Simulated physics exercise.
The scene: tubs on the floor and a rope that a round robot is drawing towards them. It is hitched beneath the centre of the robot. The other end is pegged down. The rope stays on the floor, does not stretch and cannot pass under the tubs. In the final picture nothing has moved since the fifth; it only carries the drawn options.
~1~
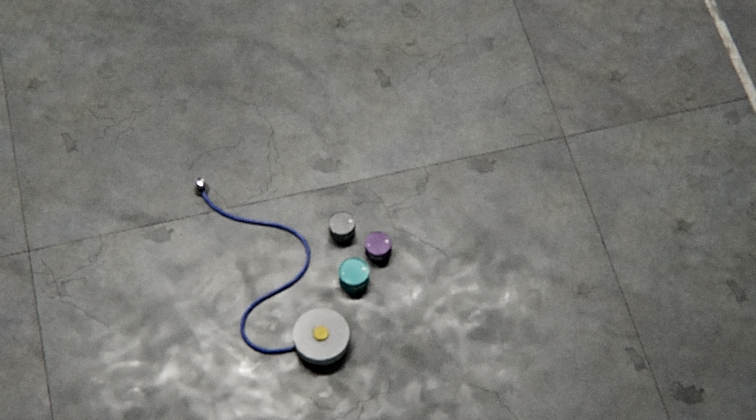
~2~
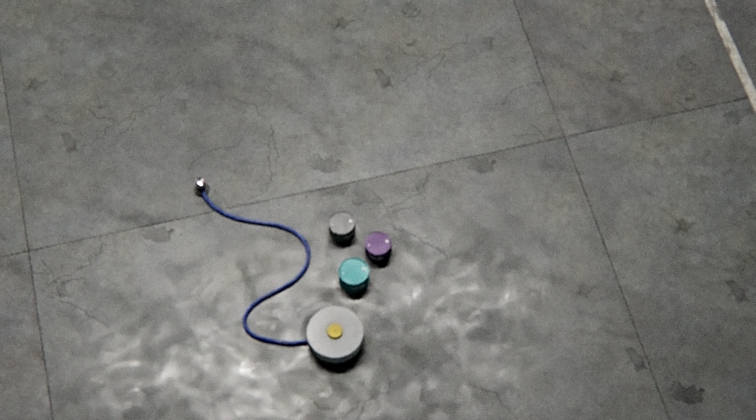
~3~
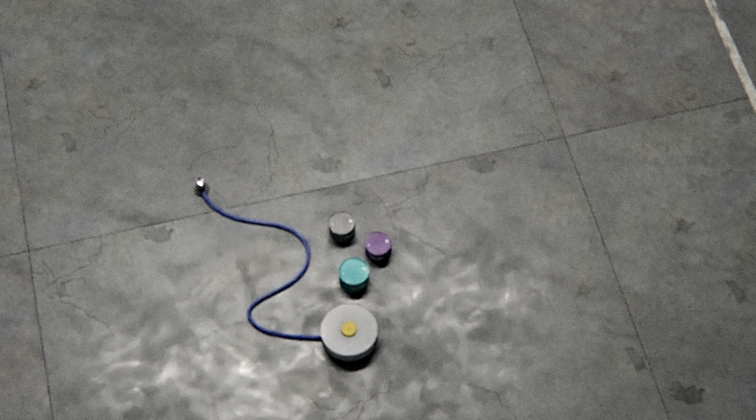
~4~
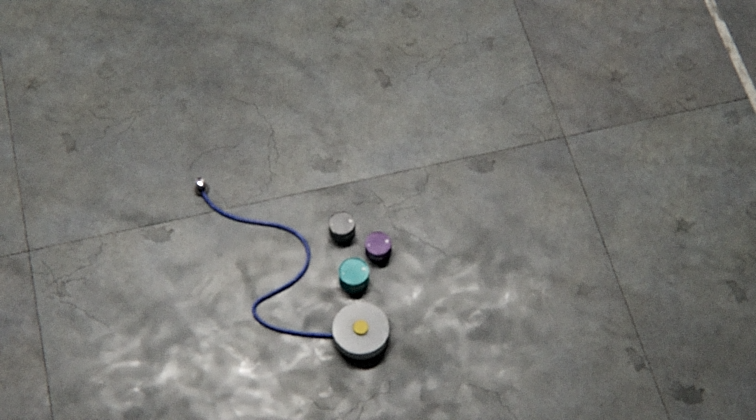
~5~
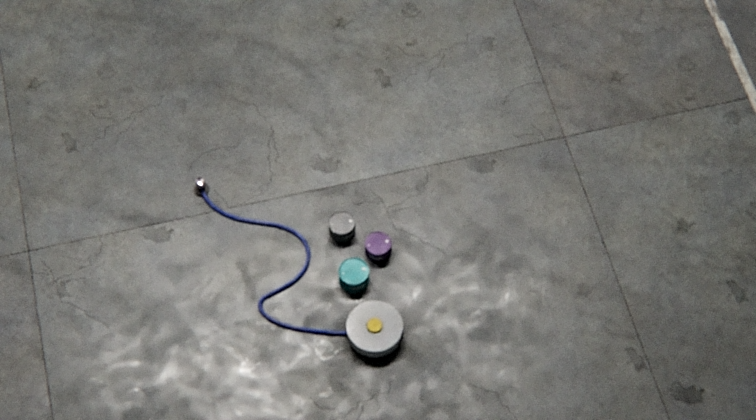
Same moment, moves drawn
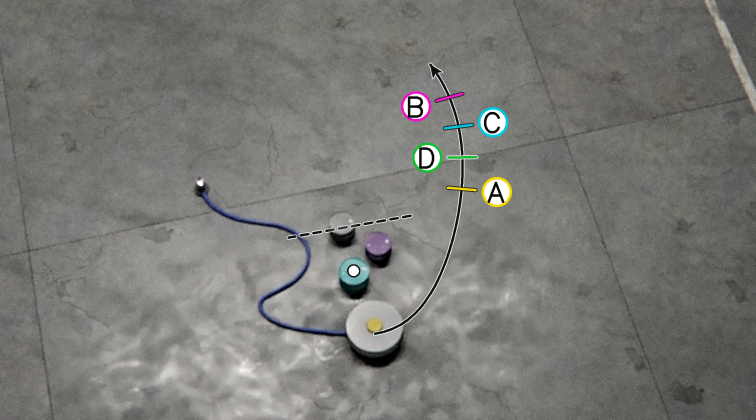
A round grey robot slides slightly right below three small tubs, trailing a curving blue rope.
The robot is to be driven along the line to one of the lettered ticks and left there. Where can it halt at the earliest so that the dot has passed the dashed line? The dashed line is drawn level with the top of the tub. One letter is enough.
As far as tick C.
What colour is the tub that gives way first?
The turquoise tub.
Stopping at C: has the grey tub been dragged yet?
Yes.
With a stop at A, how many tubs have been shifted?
By then, one.
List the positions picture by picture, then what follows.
The first picture shows purple tub (378, 247); grey tub (342, 227); robot (321, 337).
The second picture shows robot (335, 335); turquoise tub (354, 275).
The third picture shows robot (349, 333); grey tub (342, 227).
The fourth picture shows robot (361, 332); turquoise tub (354, 275).
The fifth picture shows robot (375, 330); grey tub (342, 227); peg (201, 185); turquoise tub (354, 275).
On the marked copy, A at (462, 189); B at (449, 97); C at (459, 127); D at (462, 157); the dashed line at (350, 227); the route from (375, 334) via (460, 204) to (430, 64); the white dot at (354, 271).
Taking C. A third of the way, robot (441, 270); turquoise tub (354, 275).
Two thirds of the way, robot (462, 190); turquoise tub (354, 267).
When it is over, robot (459, 122); turquoise tub (350, 222); purple tub (374, 210); grey tub (331, 204); the dot on the turquoise tub is over the dashed line.
As for the rest, A leaves the dotted tub short, at (354, 263); B does it too, but is farther than needed; D leaves the dotted tub short, at (351, 243).
